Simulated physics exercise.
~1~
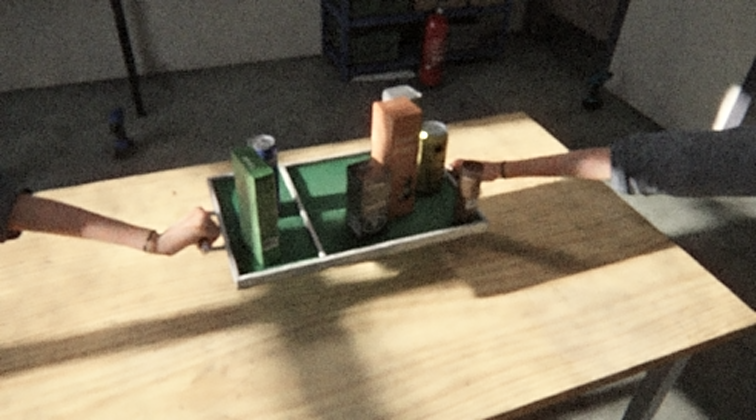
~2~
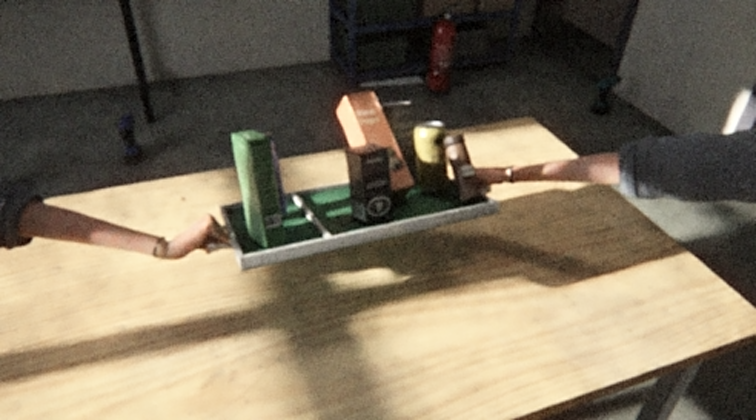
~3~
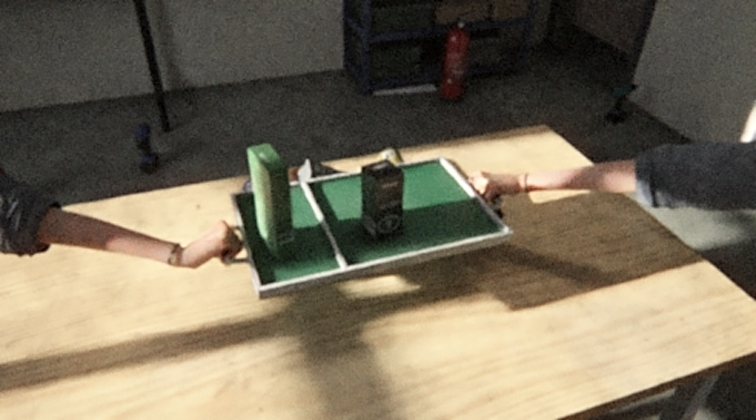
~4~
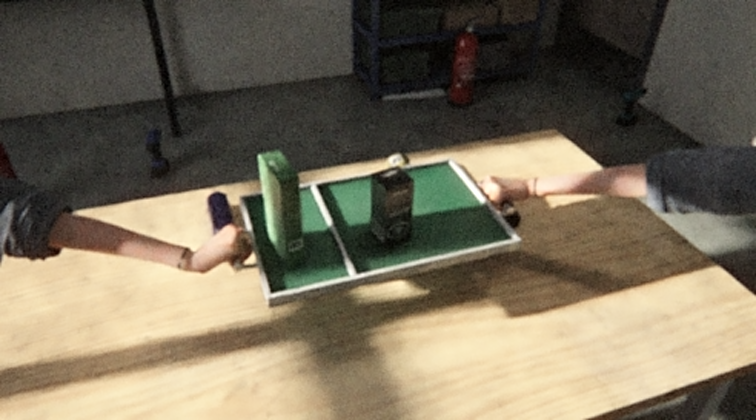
Over a pale wooden table in a dim room, two hands hold a green serving tray with a rim and a cross bar, carrying cartons, cans, a green packet and a small brown shaker. The hands tip the tray towards its far edge, and the orange carton topples backwards as the grey carton goes off the far side. The blue can, yellow can and brown shaker tip and leave the tray too. The tray then eases back towards level, with only the green packet and black carton still standing on it, while the blue can lies on the table beside the left hand.
